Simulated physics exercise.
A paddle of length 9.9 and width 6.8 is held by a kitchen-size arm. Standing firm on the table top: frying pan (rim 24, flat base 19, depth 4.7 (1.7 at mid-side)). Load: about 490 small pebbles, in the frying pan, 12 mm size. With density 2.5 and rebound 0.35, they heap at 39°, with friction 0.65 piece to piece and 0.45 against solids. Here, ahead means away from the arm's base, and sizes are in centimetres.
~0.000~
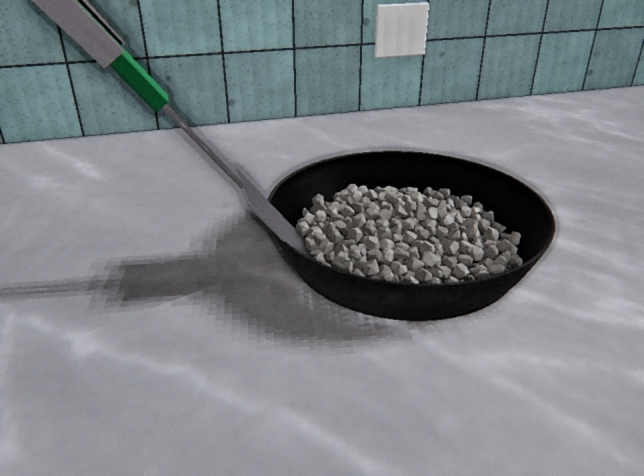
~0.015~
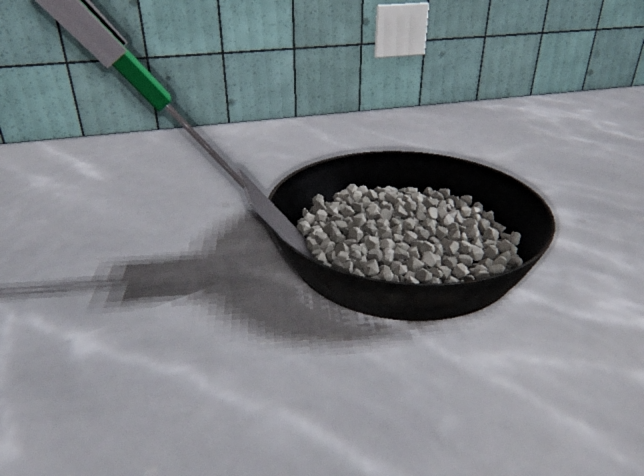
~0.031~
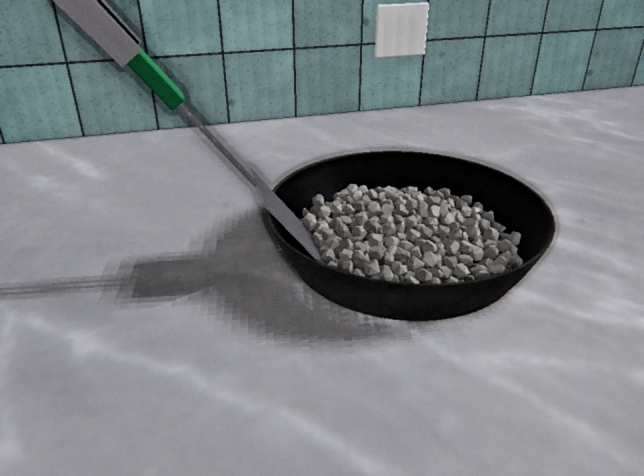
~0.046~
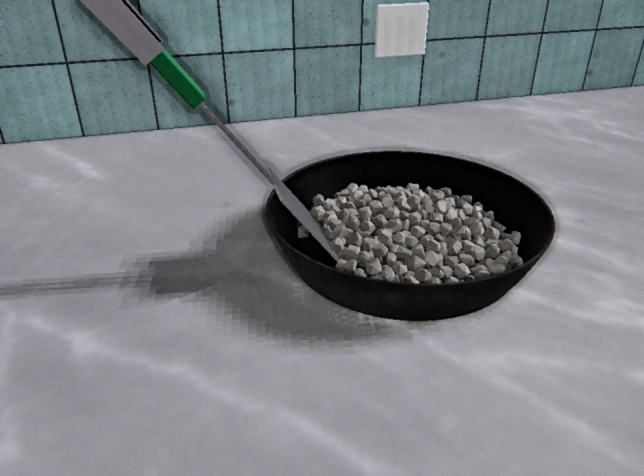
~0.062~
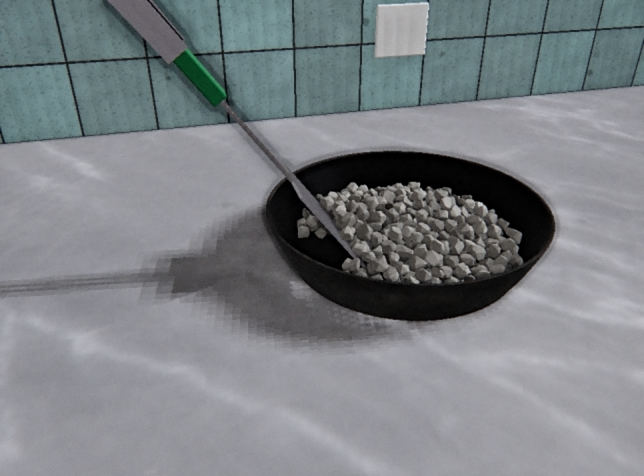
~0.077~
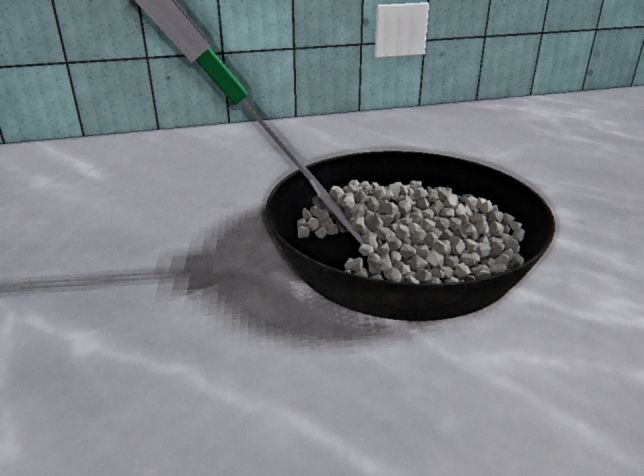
Paddle with a green collar sliding rightward through small grey pebbles in a black frying pan, parting them near the left side.
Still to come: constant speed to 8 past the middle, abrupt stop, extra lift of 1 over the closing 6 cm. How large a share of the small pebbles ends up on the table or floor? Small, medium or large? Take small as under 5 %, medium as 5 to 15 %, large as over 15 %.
Large, so over 15 %.
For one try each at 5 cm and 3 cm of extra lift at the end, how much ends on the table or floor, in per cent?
25 and 25 %.
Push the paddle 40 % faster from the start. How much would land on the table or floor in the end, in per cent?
In that case, close to 30 per cent.
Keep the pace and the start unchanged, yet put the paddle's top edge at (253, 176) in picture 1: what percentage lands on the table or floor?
Near 25 in a hundred.
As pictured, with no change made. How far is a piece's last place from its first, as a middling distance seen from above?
About 4 centimetres.
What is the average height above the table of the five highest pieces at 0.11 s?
Height: Approx. 7 cm.
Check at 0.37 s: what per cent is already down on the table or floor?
I'd put it at around 15 per cent.
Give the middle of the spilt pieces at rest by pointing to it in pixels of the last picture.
(580, 219).
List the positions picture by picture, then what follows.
The paddle top edge at (241, 185), sloping 54°; upper third of the load around (406, 225), from x 300 to 515, top at y 190; 491 in the frying pan, in the first picture.
The paddle top edge at (243, 185), sloping 54°; upper third of the load around (403, 225), from x 300 to 515, top at y 190, in the second picture.
The paddle top edge at (255, 183), sloping 54°; upper third of the load around (404, 225), from x 300 to 515, top at y 190, in the third picture.
The paddle top edge at (273, 181), sloping 54°; upper third of the load around (401, 223), from x 300 to 515, top at y 190, in the fourth picture.
The paddle top edge at (291, 179), sloping 54°; upper third of the load around (401, 219), from x 300 to 515, top at y 185, in the fifth picture.
The paddle top edge at (309, 177), sloping 54°; upper third of the load around (403, 216), from x 300 to 515, top at y 185; 491 in the frying pan, in the sixth picture.
After 0.11 s, sloping 54°, highest piece 7 above the table; 491 in the frying pan.
After 0.15 s, sloping 54°, highest piece 8 above the table; 491 in the frying pan.
After 0.37 s, sloping 54°, highest piece 7 above the table; 387 in the frying pan, 85 on the table or floor, 19 on the blade or in flight.
After 1.42 s, sloping 54°, highest piece 6 above the table; 386 in the frying pan, 105 on the table or floor.
In the end, 386 in the frying pan, 105 on the table or floor. That is 21 % on the table or floor.
